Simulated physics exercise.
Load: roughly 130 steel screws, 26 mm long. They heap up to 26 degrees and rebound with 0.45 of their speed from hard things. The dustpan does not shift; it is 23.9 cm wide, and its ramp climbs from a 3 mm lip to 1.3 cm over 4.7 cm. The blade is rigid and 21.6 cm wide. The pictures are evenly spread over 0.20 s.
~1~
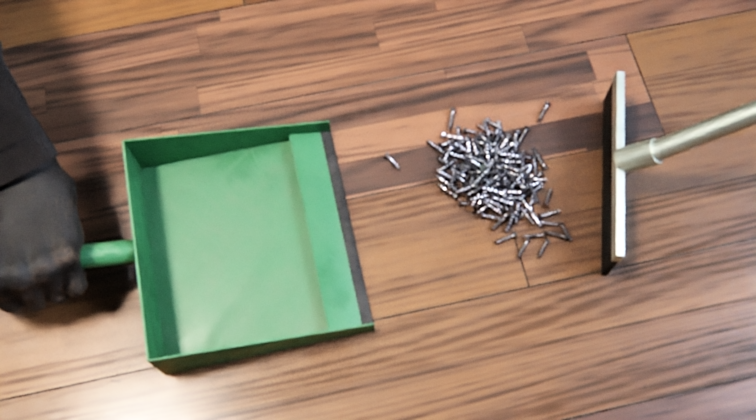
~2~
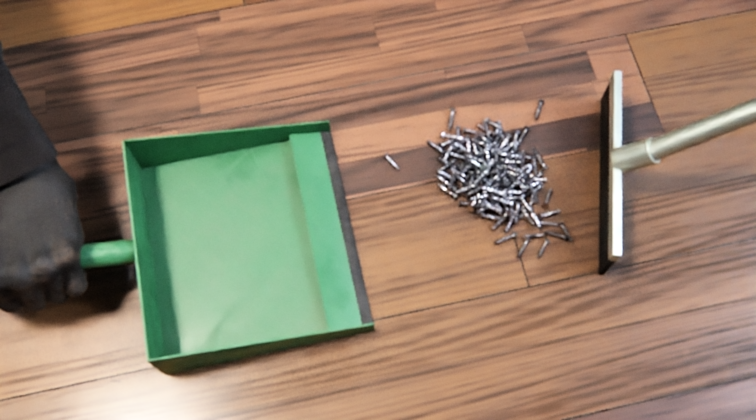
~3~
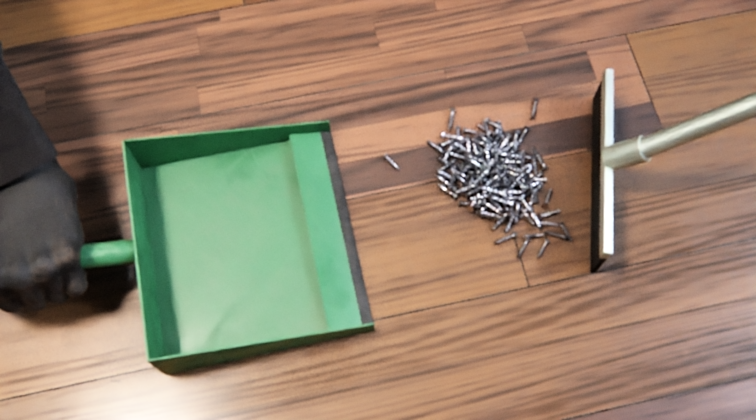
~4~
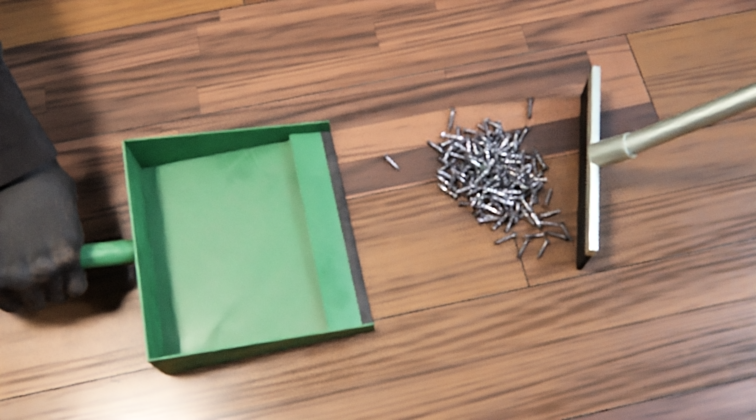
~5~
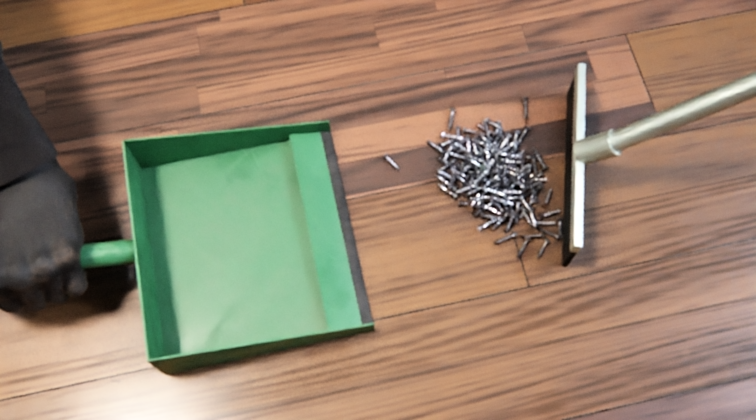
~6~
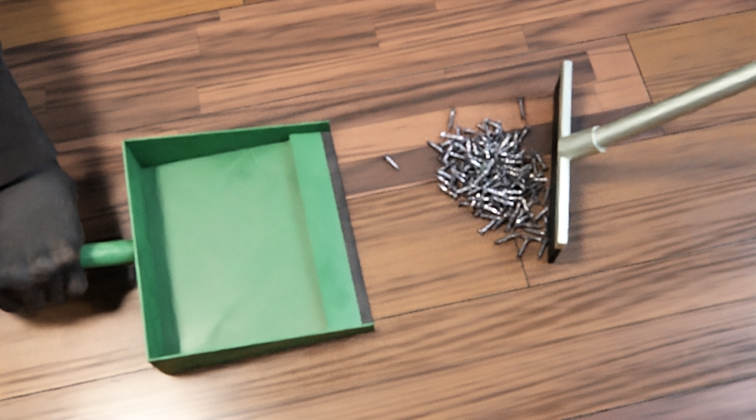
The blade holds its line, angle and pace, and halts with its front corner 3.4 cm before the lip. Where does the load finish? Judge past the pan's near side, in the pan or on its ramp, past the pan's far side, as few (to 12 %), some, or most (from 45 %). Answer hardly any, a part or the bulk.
Near side hardly any, pan hardly any, far side a part.
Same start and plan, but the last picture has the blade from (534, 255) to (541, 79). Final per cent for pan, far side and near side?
Pan 0, far 10, near 0.
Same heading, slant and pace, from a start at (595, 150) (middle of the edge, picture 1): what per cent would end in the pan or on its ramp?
Some 5 per cent.
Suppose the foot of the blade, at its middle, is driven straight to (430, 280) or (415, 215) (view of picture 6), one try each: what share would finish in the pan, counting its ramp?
Some 0 and 0 per cent.
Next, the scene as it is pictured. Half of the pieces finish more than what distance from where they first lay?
About 16 cm.
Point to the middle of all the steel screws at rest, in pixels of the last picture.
Around (362, 146).
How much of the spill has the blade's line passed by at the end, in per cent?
About 0 per cent.
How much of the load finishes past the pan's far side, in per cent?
About 25 per cent.
Then, 0.22 s after the last picture, middle of the blade 15 cm from the lip; 0 % over the lip, far side 0 %, near side 0 %.
Then, 0.38 s after the last picture, middle of the blade 10 cm from the lip; 0 % over the lip, far side 15 %, near side 0 %.
Then, 0.67 s after the last picture, middle of the blade 7 cm from the lip; 5 % over the lip, far side 25 %, near side 0 %.
In the end, near side 0 %, pan 5 %, far side 25 %, in front of the lip or behind the blade 70 %.
